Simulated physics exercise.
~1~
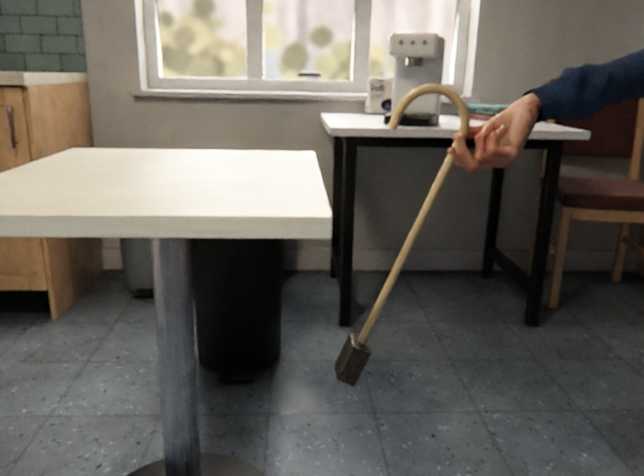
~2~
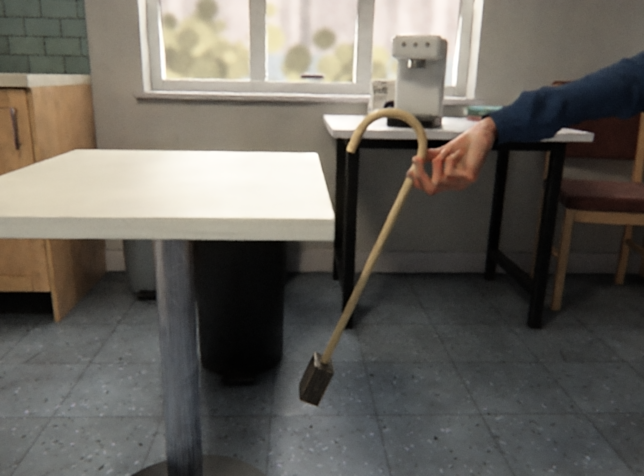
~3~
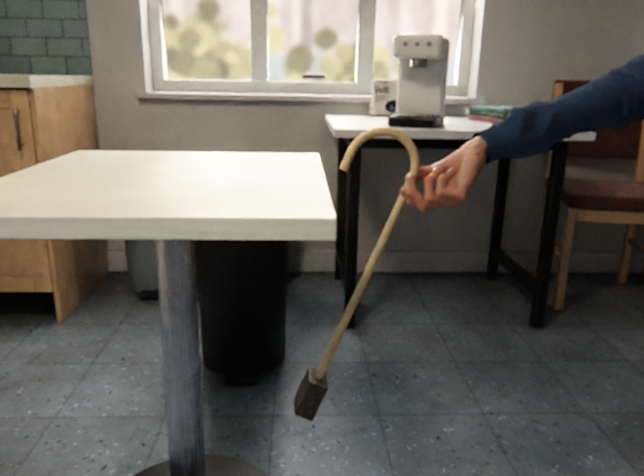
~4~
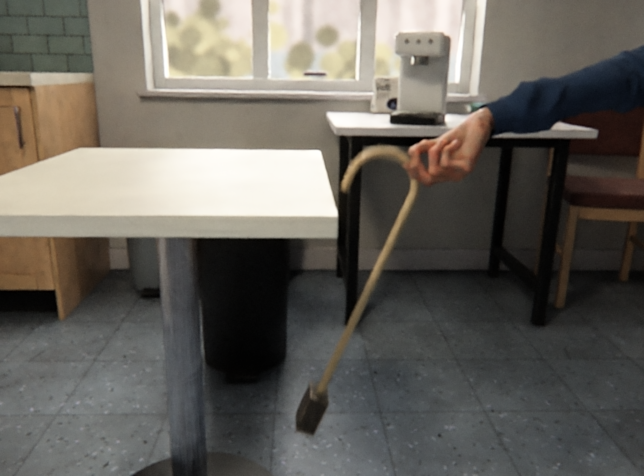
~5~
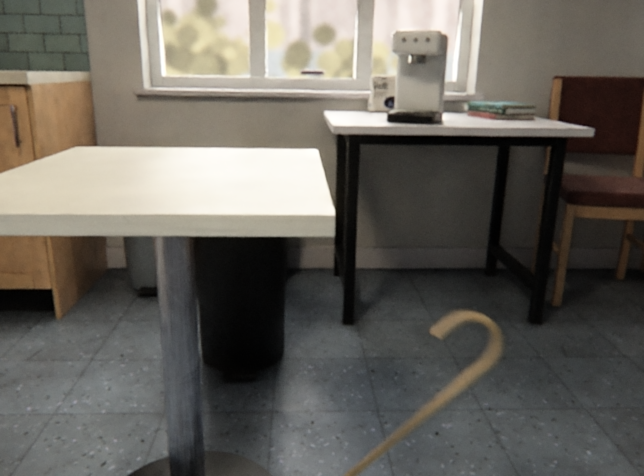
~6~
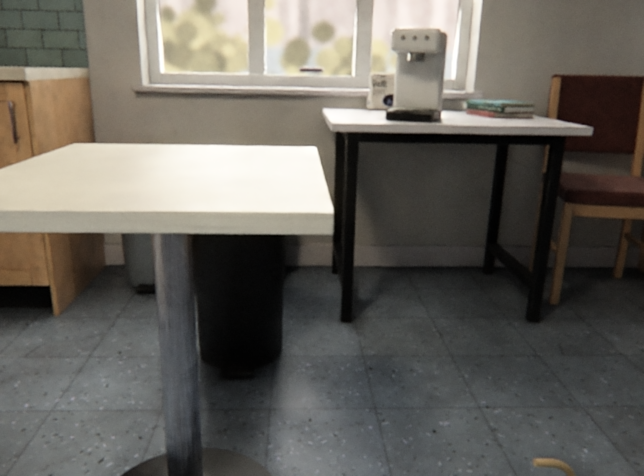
A pale, crook-handled stick with a dark block at its lower end hangs at a slant from a hand in a blue sleeve, just right of a white table. The hand carries it left and down, bringing the curved handle close to the table's edge. It lowers the stick a little more, then lets go and draws back. The crook does not hold on the tabletop, and the stick drops toward the tiled floor, tipping over to the right. At the end only a bit of the curved handle shows low on the right, while the table stays in place.
